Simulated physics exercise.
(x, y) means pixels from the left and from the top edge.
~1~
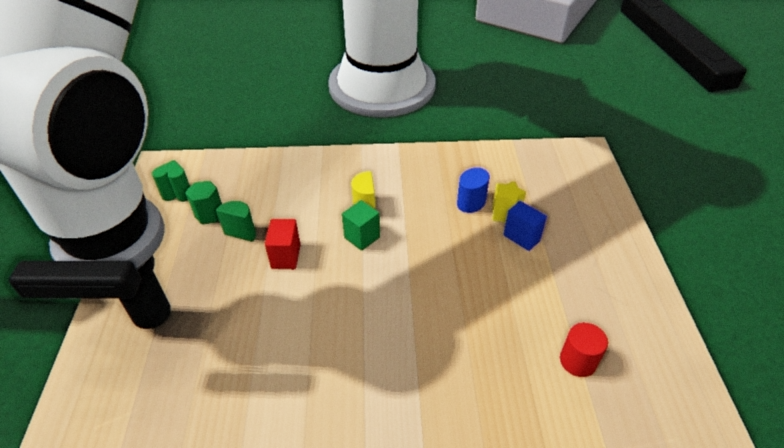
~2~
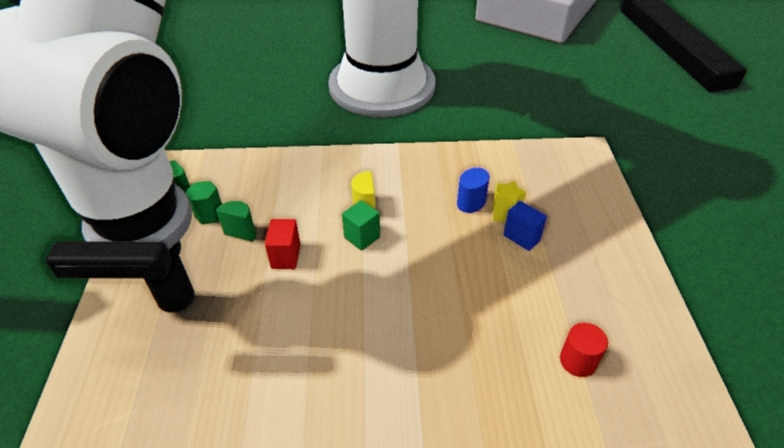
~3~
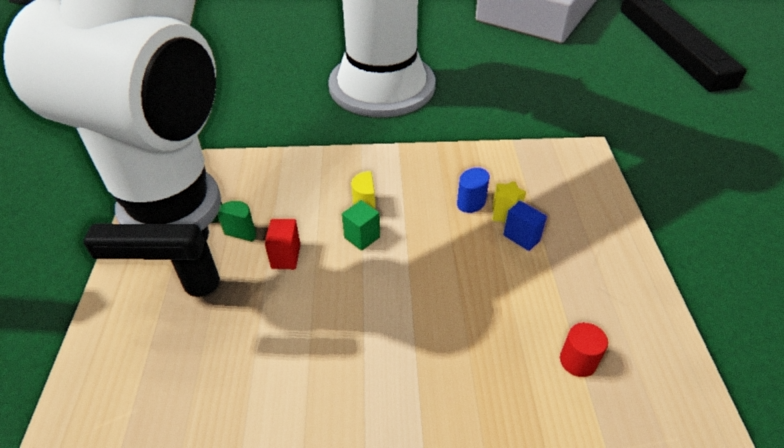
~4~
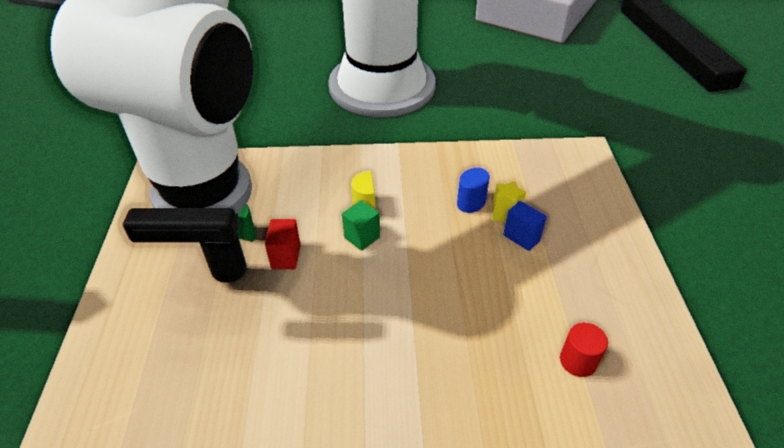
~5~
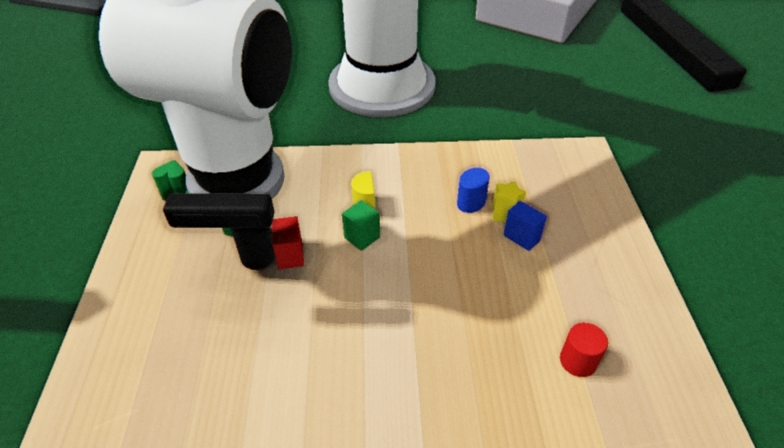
A light wooden board on a green surface is seen from above at an angle, with a white robot arm at the left and another white base behind. Small green, red, yellow and blue blocks sit across its far half, with a red cylinder alone near the right. The arm moves its black post steadily right and slightly away, up beside the red block, while the camera stays still.
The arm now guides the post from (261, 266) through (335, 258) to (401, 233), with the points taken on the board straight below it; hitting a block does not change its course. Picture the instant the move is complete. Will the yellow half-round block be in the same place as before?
The answer is no.
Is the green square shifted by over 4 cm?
Yes
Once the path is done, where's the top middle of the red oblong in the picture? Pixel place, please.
In the picture, that point is around (329, 210).
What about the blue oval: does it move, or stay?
It keeps its spot.
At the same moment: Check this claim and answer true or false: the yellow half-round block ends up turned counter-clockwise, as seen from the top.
My answer: True.
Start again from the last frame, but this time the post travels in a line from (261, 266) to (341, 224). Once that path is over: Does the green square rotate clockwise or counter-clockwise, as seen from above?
Looking down, my answer is that the green square rotates clockwise.
What follows on the original path. One third of the way, post (310, 255); red oblong (321, 217), turned 70° anticlockwise.
Two thirds of the way, post (358, 241); red oblong (329, 210), turned 105° anticlockwise; green square (373, 205).
At the end, post (401, 225); green half-round block in place; red oblong (329, 210), turned 105° anticlockwise; green square (398, 186), turned 65° anticlockwise; yellow half-round block (365, 176), turned 35° anticlockwise; blue oval in place.
